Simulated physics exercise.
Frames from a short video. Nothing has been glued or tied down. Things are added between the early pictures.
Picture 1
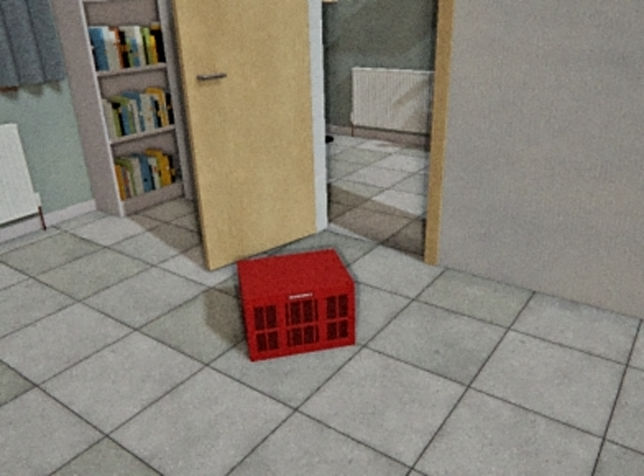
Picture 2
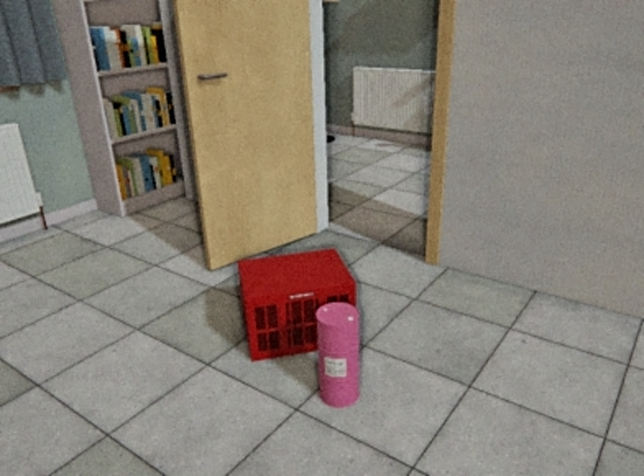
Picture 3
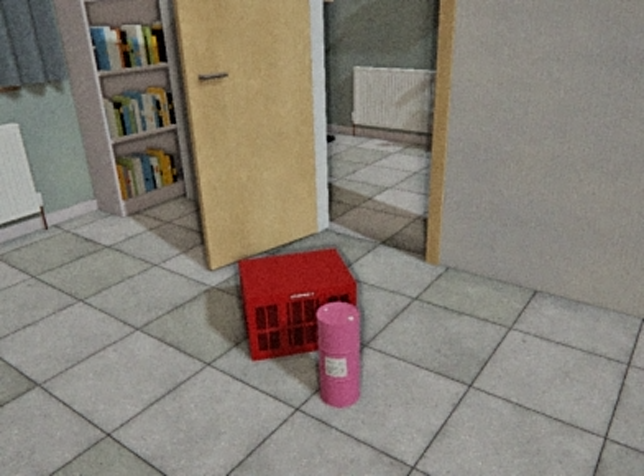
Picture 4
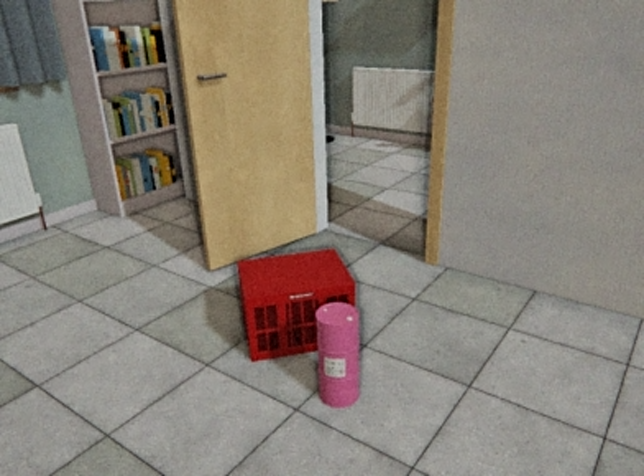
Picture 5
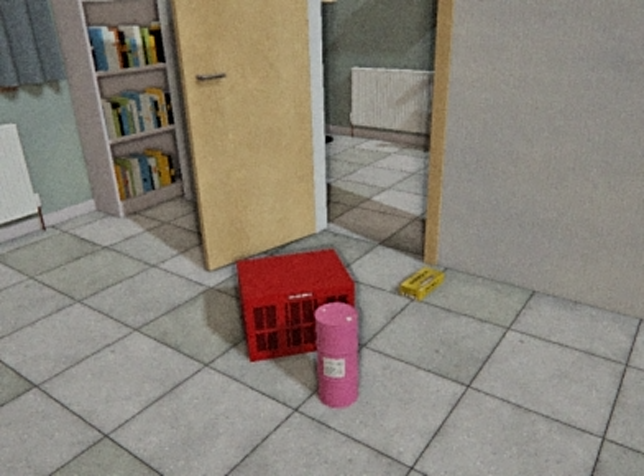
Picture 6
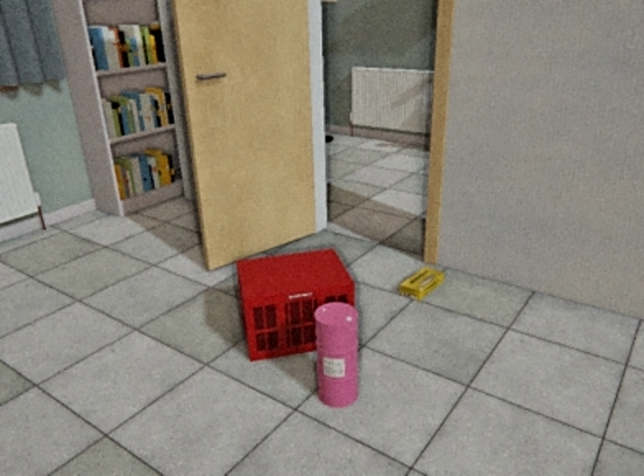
Pink canister appearing in front of a red crate on a tiled floor, then a yellow packet appearing behind, door staying open.
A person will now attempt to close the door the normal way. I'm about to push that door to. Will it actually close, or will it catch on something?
The door's path stays clear.
Then, 0.40 s on from there, open by 88°.
Then, 0.70 s on from there, open by 61°.
Then, 1.00 s on from there, open by 31°.
Then, 1.20 s on from there, open by 11°.
In the end, open by 0°; all 3 unmoved. At the end, from the last picture's camera, yellow packet near (422, 283).
